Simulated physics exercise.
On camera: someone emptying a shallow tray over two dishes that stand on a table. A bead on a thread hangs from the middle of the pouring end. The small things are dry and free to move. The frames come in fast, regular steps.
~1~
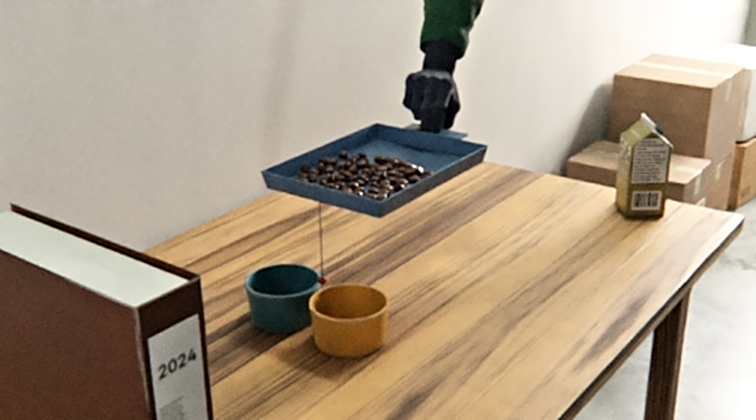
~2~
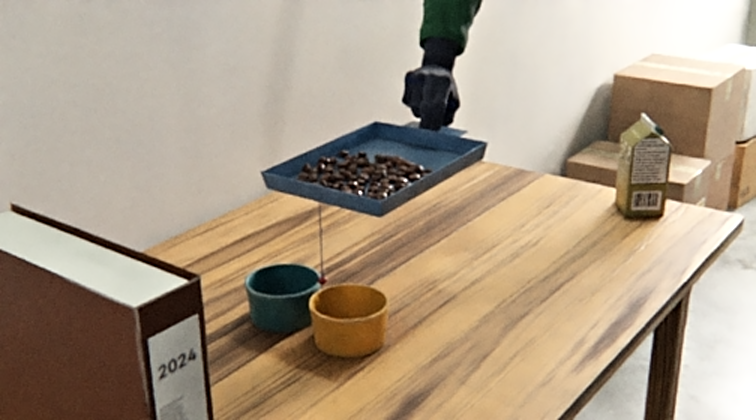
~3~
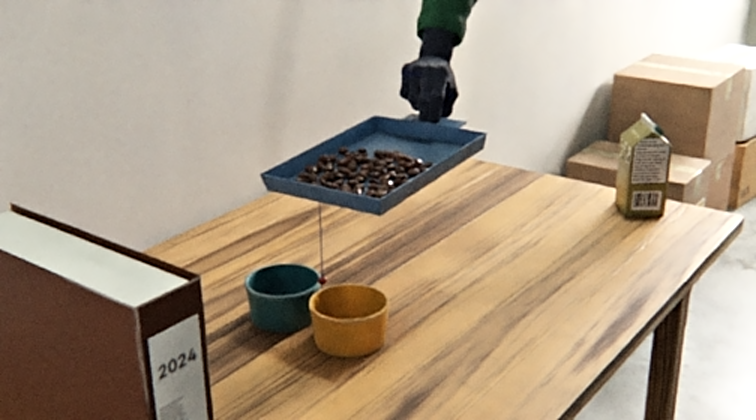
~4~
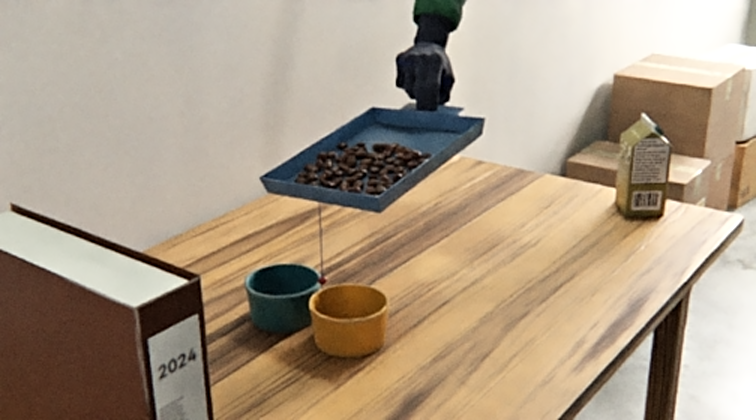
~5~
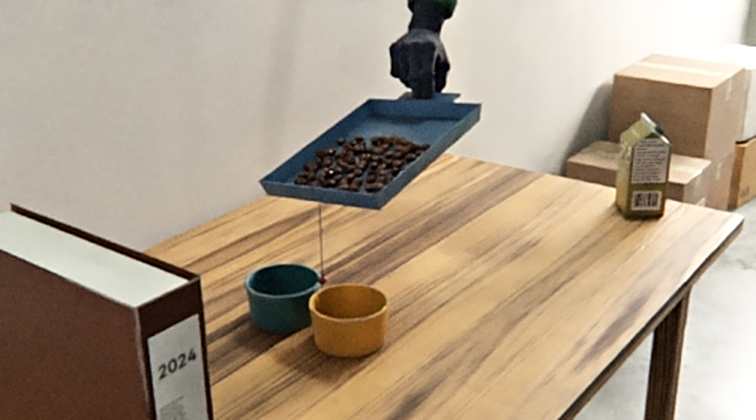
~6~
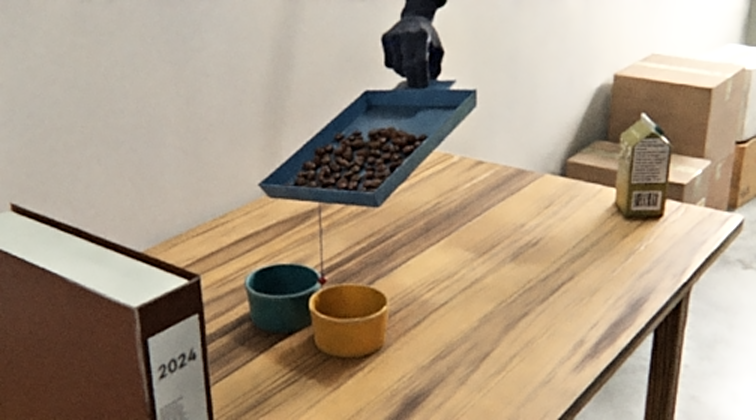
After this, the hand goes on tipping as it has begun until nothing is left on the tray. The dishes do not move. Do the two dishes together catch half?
In the dishes lies the larger part of it.
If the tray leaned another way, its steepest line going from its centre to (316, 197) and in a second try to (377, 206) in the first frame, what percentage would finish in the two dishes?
In turn 20 and 50 in a hundred.
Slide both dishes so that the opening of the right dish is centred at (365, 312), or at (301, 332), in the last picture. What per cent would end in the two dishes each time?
Roughly 40 per cent, and 0 per cent.
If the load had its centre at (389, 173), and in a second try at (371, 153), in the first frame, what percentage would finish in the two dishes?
The first gives 80 %, the second 70 %.
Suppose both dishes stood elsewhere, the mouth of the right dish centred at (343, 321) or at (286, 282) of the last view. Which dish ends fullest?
In turn: The dish on the left; the right-hand dish.
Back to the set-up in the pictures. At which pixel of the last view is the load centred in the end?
Around (277, 306).
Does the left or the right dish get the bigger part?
Fuller: The dish on the left.
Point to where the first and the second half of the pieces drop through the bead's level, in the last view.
The first part at (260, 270); the rest at (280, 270).
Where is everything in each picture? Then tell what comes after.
In the first picture, corners of the pouring end (266, 171) and (380, 200), level; middle of the load (364, 177), flat chocolate drops; left dish (259, 309); right dish (326, 333); bead on its thread (322, 281).
In the second picture, corners of the pouring end (266, 171) and (380, 199), level; middle of the load (364, 176).
In the third picture, corners of the pouring end (265, 173) and (379, 198), tipped barely, lowest at the left corner; middle of the load (364, 173).
In the fourth picture, corners of the pouring end (264, 176) and (377, 195), tipped a little, lowest at the left corner; middle of the load (363, 169).
In the fifth picture, corners of the pouring end (264, 180) and (375, 193), tipped a little, lowest at the left corner; middle of the load (362, 165).
In the sixth picture, corners of the pouring end (263, 183) and (373, 191), tipped clearly, lowest at the left corner; middle of the load (360, 160); left dish (259, 309); right dish (326, 333).
Just after the last frame, tray tipped steeply; every one on the tray.
A moment on, tray tipped right over; roughly half on the tray; roughly a third in the left dish; about a tenth outside both; roughly a quarter in the air.
Further on, tray tipped past a quarter turn; the larger part in the left dish; about a tenth outside both.
When it is over, tray tipped past a quarter turn; not one in the right dish; the larger part in the left dish; about a tenth outside both.
